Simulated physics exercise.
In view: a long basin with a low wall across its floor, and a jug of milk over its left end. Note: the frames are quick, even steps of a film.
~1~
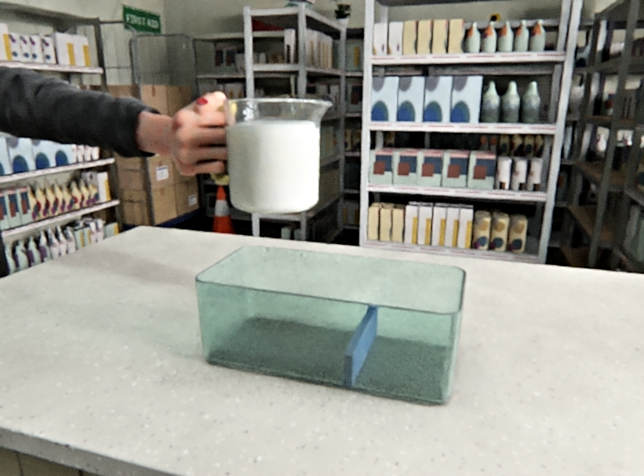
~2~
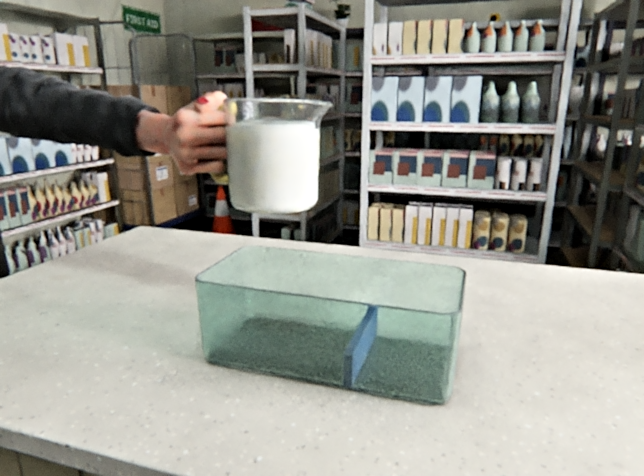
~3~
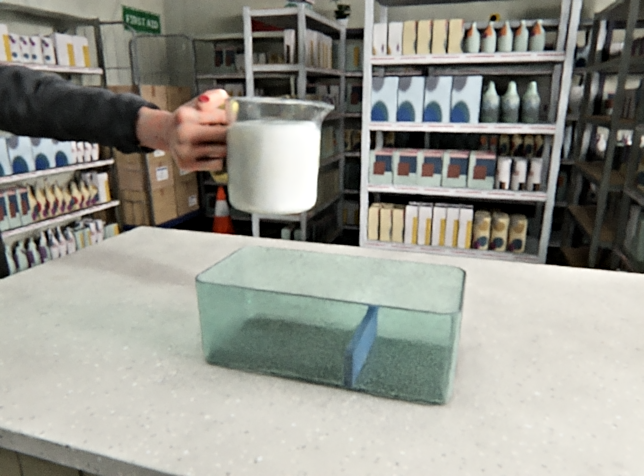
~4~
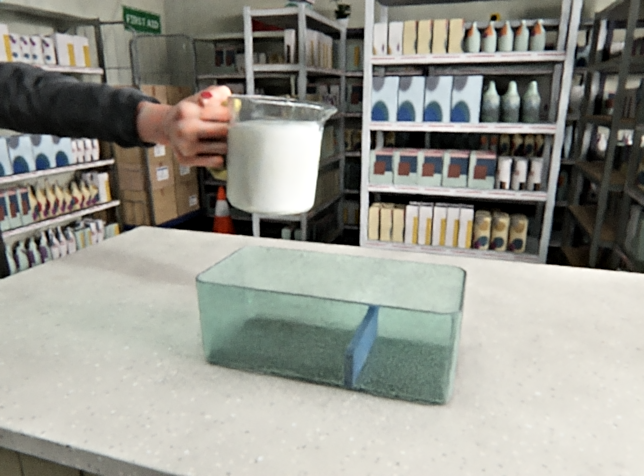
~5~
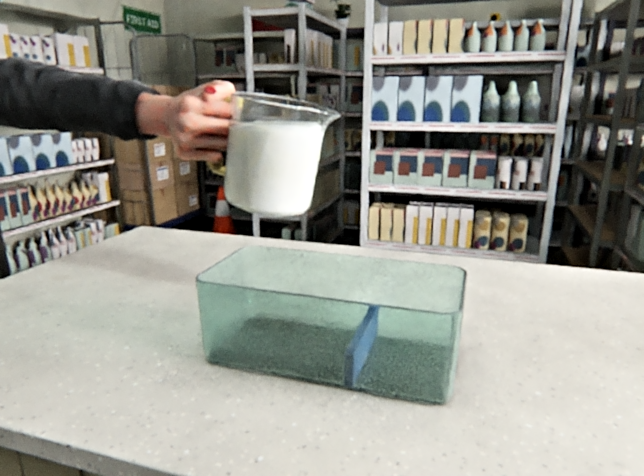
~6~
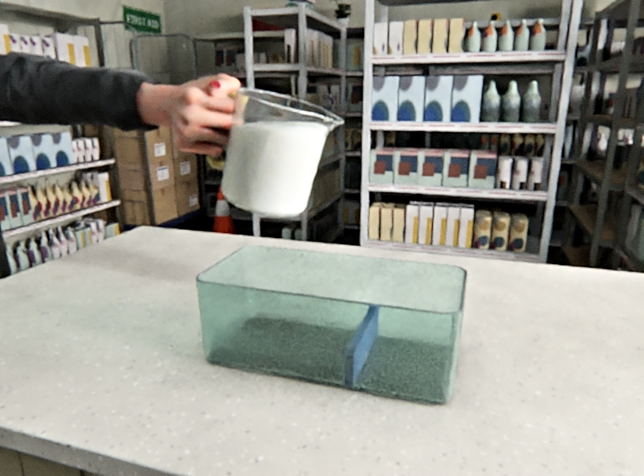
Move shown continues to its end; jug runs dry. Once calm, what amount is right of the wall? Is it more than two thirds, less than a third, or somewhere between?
More than two thirds.
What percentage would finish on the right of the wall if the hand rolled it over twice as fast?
About 70 per cent.
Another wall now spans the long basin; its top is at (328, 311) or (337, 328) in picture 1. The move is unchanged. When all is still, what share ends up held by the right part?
Roughly 95 % and then 90 %.
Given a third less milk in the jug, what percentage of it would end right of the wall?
70 per cent or so.
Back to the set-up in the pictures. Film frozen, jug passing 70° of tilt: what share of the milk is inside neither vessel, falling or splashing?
Roughly 15 percent.
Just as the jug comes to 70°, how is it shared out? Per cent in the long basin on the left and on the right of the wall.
Left part 0 %; right part 5 %.
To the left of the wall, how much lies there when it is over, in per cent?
About 20 per cent.
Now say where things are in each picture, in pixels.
In the first frame, tilt 0°; pouring edge (332, 102); surface from (235, 123) to (316, 125); the long basin's rim runs from (221, 262) to (464, 291); the wall's top is at (363, 328).
In the second frame, tilt 1°; pouring edge (333, 103); surface from (235, 123) to (316, 125).
In the third frame, tilt 3°; pouring edge (334, 105); surface from (236, 123) to (316, 126).
In the fourth frame, tilt 6°; pouring edge (337, 109); surface from (237, 123) to (319, 127).
In the fifth frame, tilt 10°; pouring edge (340, 115); surface from (239, 125) to (322, 126).
In the sixth frame, tilt 15°; pouring edge (343, 122); surface from (240, 129) to (327, 128).
A moment on, the jug is tipped part way and 81 per cent is still to pour, 0 is left of the wall and 4 right of it.
Next, the jug is tipped on its side and 28 per cent is still to pour, 2 is left of the wall and 49 right of it.
Then the jug is tipped right over and 4 per cent is still to pour, 14 is left of the wall and 77 right of it.
Later the jug is tipped right over and 0 per cent is still to pour, 21 is left of the wall and 76 right of it.
In the end 22 per cent lies left of the wall, 76 right of it and 3 outside.
